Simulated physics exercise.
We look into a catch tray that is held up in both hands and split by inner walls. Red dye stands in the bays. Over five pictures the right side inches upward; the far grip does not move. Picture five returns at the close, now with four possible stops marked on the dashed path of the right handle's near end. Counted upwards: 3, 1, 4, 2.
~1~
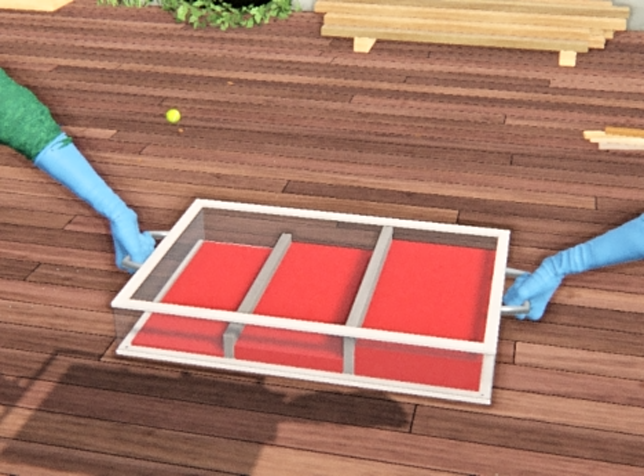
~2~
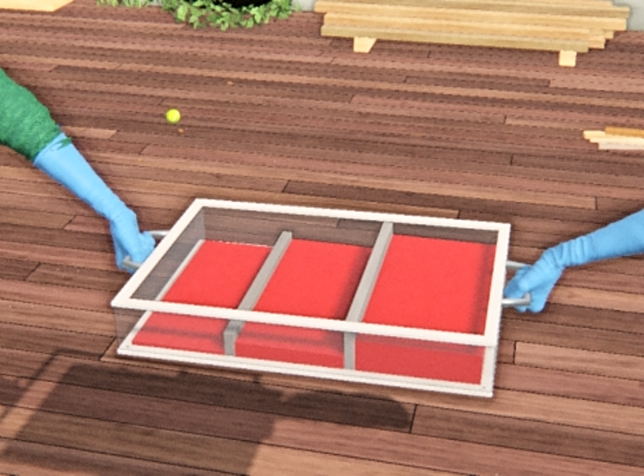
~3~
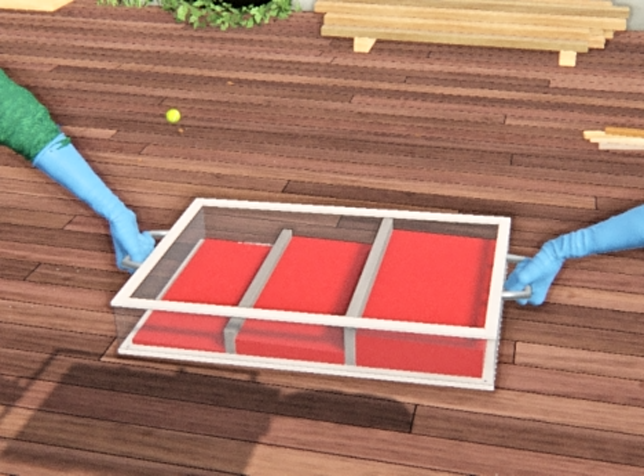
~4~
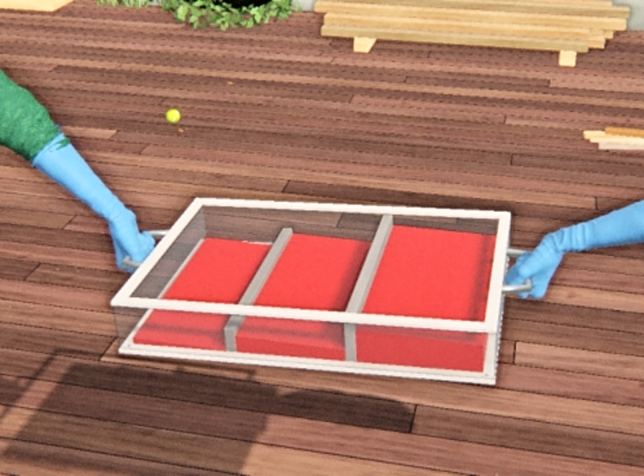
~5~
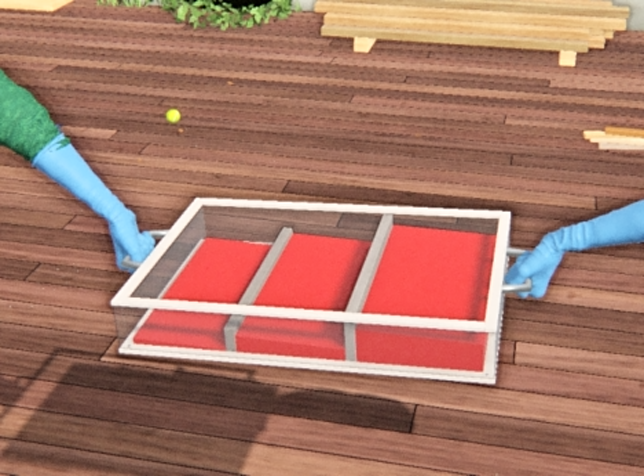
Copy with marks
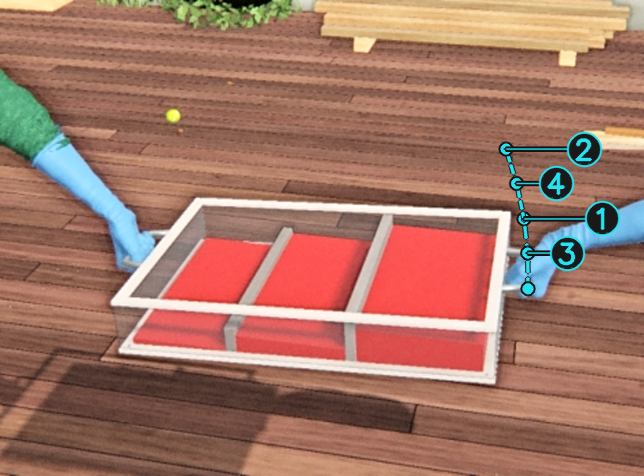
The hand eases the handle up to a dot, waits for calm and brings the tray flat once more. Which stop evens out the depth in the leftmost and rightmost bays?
Take 2.
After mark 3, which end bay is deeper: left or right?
The right one.
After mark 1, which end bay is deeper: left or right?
The right one.
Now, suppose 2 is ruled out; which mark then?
Mark 4.
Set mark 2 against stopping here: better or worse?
Better.
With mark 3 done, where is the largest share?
That is the right bay.
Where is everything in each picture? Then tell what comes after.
In the first frame, the tray is level; deepest in the right bay, at (430, 294), shallowest in the left; right handle at (527, 293).
The second frame shows tipped about 1° down to the left; no wall is crossed; right handle at (528, 285).
The third frame shows tipped about 2° down to the left; no wall is crossed; right handle at (528, 278).
The fourth frame shows tipped about 3° down to the left; no wall is crossed; right handle at (529, 272).
The fifth frame shows tipped about 3° down to the left; deepest in the right bay, at (431, 278), shallowest in the left; right handle at (529, 271).
On the marked copy, 1 at (524, 218); 2 at (506, 149); 3 at (527, 253); 4 at (516, 183).
For mark 1, the right end bay stands much deeper than the other; nothing spills.
For mark 2, the two end bays stand about equally deep; nothing spills.
For mark 3, the right end bay stands much deeper than the other; nothing spills.
For mark 4, the right end bay stands much deeper than the other; nothing spills.
